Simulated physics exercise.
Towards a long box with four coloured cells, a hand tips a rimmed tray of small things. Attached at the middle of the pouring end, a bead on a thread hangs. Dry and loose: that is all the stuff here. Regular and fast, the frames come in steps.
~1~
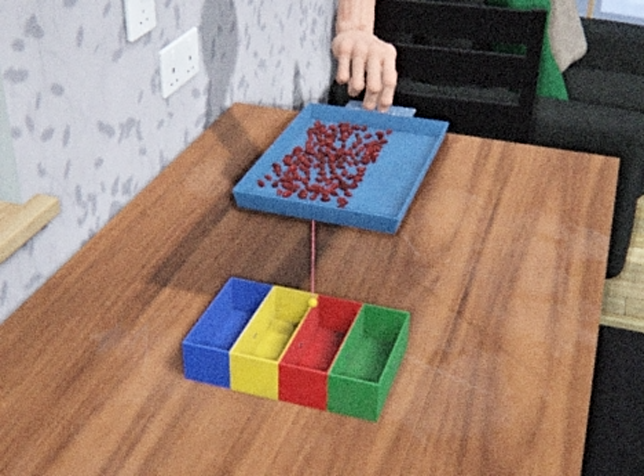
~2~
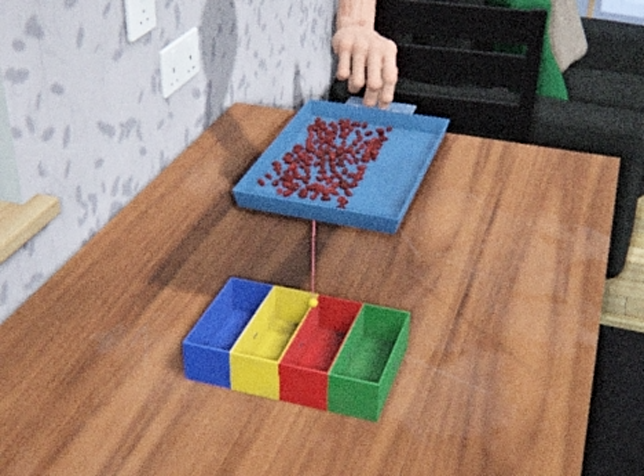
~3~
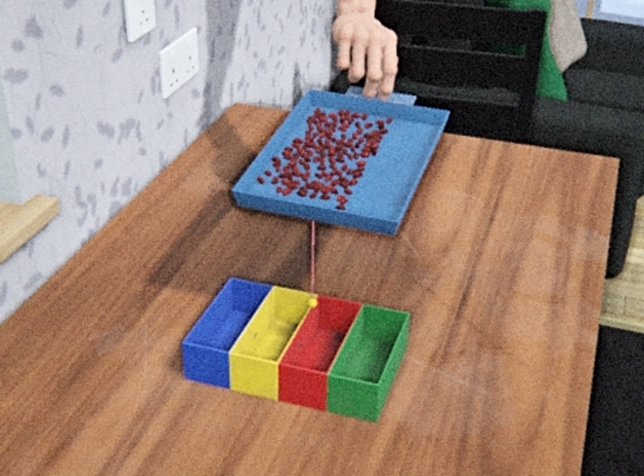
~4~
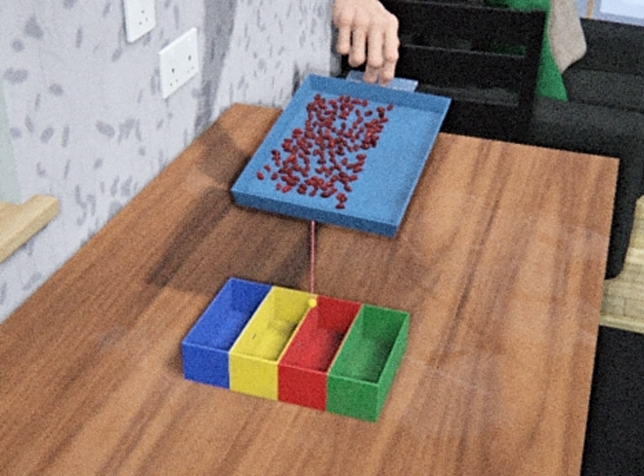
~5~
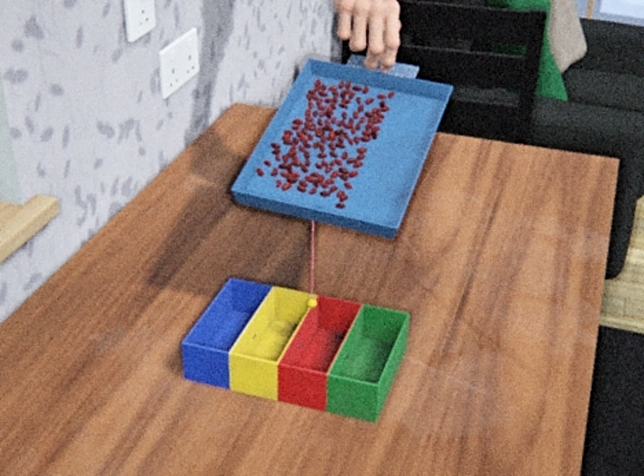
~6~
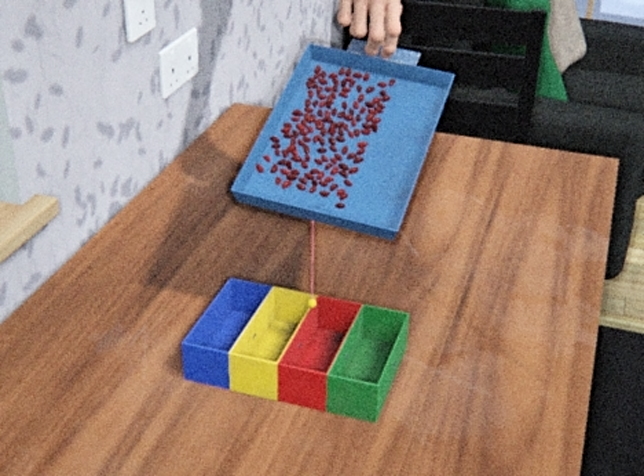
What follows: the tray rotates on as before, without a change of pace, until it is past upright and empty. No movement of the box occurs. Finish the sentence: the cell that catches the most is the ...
... Green cell.
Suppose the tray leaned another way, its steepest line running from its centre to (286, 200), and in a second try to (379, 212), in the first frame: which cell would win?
The cell in blue; green.
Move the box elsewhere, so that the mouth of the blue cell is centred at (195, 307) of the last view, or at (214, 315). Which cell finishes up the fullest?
First try: That green cell. Second try: The cell in green.
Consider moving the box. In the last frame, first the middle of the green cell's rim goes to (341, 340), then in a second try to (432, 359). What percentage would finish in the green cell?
In order: 40 percent and 0 percent.
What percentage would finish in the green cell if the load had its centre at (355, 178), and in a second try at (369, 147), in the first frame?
First case around 50 %, second case around 60 %.
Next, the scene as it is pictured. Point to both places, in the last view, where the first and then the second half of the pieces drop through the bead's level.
(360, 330) for the early half, (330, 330) for the late half.
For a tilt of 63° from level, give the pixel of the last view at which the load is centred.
The middle of the pieces sits at roughly (340, 208).
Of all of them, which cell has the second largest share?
Runner-up: That red cell.
Soon, tray tipped steeply; nearly all on the tray; a stray few falling or outside the box.
A while on, tray tipped past a quarter turn; most on the tray; a small part in the green cell; a stray few in the red cell; a stray few in the yellow cell; a small part falling or outside the box.
Towards the end, tray tipped past a quarter turn; about half in the green cell; about a quarter in the red cell; about a quarter in the yellow cell; a small part falling or outside the box.
Finally, tray tipped past a quarter turn; about half in the green cell; about a quarter in the red cell; about a quarter in the yellow cell; none in the blue cell; a small part outside the box.
